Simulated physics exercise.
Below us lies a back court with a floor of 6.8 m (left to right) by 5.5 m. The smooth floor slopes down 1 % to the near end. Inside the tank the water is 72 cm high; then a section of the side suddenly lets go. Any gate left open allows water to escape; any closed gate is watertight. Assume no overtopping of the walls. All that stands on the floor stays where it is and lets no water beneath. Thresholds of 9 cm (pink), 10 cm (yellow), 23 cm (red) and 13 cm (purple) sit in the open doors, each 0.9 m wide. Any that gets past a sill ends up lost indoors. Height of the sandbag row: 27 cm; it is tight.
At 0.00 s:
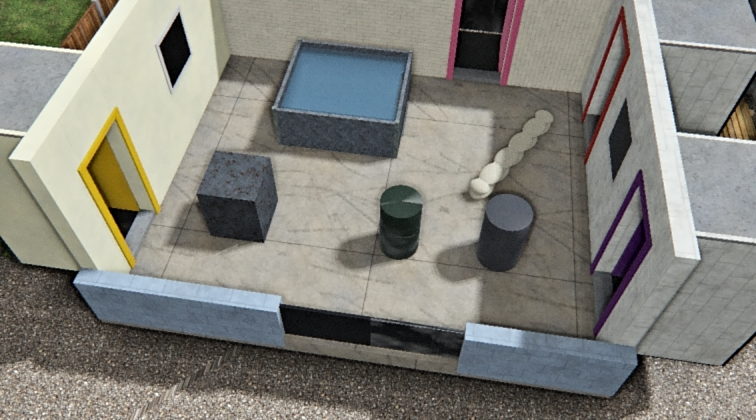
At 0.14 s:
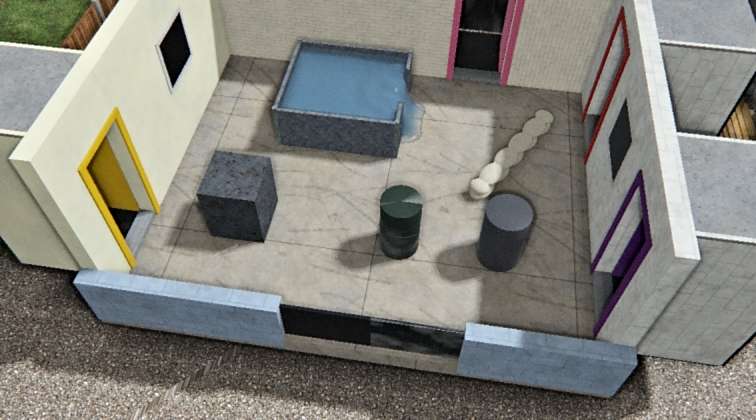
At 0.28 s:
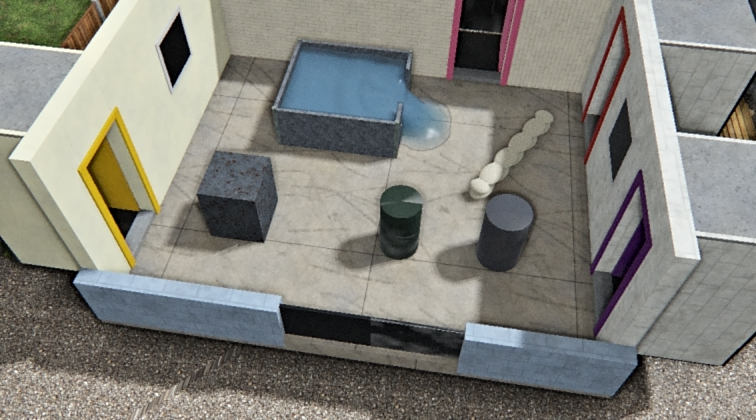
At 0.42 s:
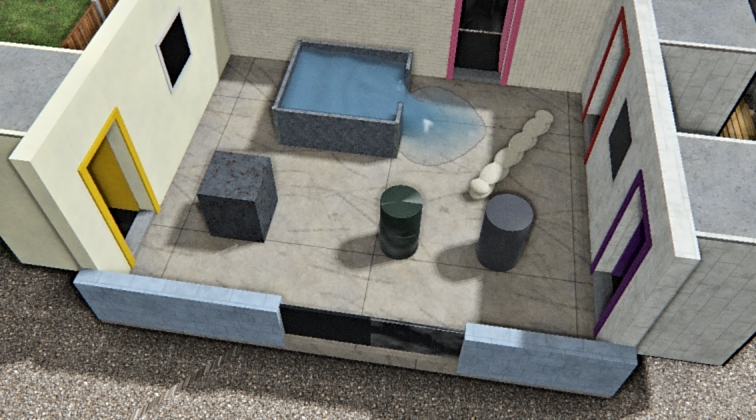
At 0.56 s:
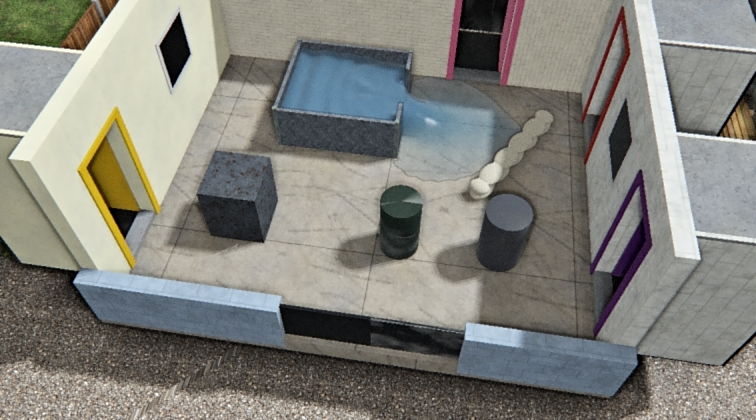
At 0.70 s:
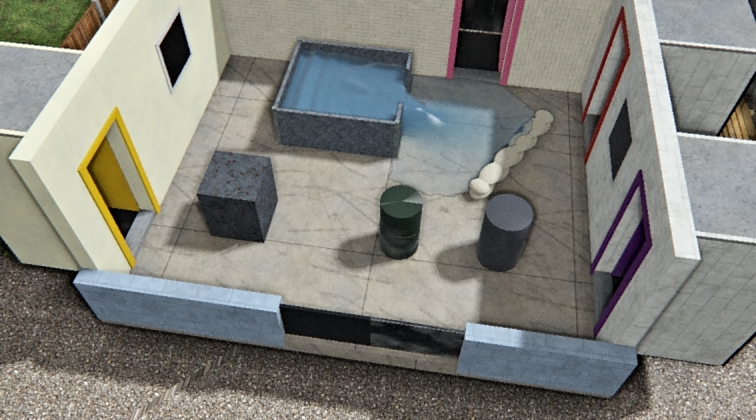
At first, water sits still in a stone tank at the back of a walled court, with a dark block, two cylinders and a row of sandbags nearby. Then it pours from a gap in the tank's right side, spreads across the floor in a widening pool, and reaches the sandbags.
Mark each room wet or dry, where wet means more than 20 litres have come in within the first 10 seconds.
Pink door - wet, yellow door - dry, red door - dry, purple door - dry.
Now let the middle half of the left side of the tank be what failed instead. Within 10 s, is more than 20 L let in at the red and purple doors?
Then: Red under, purple not over.
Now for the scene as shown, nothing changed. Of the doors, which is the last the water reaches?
Looks like the yellow door.
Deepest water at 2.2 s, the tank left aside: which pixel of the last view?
Spot: Approx. (578, 96).
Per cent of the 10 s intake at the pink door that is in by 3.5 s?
About 40%.
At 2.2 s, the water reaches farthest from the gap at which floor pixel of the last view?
Point: Roughly (474, 304) in the last view.
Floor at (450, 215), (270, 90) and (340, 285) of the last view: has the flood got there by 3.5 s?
Going in order, covered, then clear, then clear.
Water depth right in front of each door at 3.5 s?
Depths in cm: Pink 18, yellow 0, red 16, purple 6.
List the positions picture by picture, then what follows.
In the first picture, still water, 72 cm deep, in the tank at (346, 83).
In the second picture, the front is at (409, 140), 0.5 m from the gap at (401, 108); 0.2 m2 of floor is under water; 72 cm left at the back of the tank.
In the third picture, the front is at (445, 134), 0.8 m from the gap at (401, 110); 0.8 m2 of floor is under water; 72 cm left at the back of the tank.
In the fourth picture, water pours out at (401, 110) and has run 1.4 m, to (480, 135); typically 8 cm deep outside, 72 cm at the tank's back.
In the fifth picture, water pours out at (401, 110) and has run 2.1 m, to (518, 137); typically 5 cm deep outside, 66 cm at the tank's back.
In the sixth picture, the front is at (535, 115), 2.4 m from the gap at (401, 110); 4.7 m2 of floor is under water; 60 cm left at the back of the tank.
After 1.4 s water covers 20 % of the floor and is deepest (50 cm) near (578, 96); pink door 17 cm at the sill, 2 L in, yellow door not reached, red door not reached, purple door not reached.
After 2.2 s water covers 30 % of the floor and is deepest (46 cm) near (578, 96); pink door 13 cm at the sill, 20 L in, yellow door not reached, red door 14 cm at the sill, 0 L in, purple door not reached.
After 3.5 s water covers 50 % of the floor and is deepest (26 cm) near (578, 109); pink door 18 cm at the sill, 50 L in, yellow door not reached, red door 16 cm at the sill, 0 L in, purple door 6 cm at the sill, 0 L in.
After 6.0 s water covers 75 % of the floor and is deepest (18 cm) near (496, 157); pink door 13 cm at the sill, 106 L in, yellow door not reached, red door 11 cm at the sill, 0 L in, purple door 12 cm at the sill, 1 L in.
After 10.0 s water covers 95 % of the floor and is deepest (14 cm) near (118, 298); pink door 8 cm at the sill, 123 L in, yellow door 10 cm at the sill, 1 L in, red door 7 cm at the sill, 0 L in, purple door 10 cm at the sill, 1 L in.
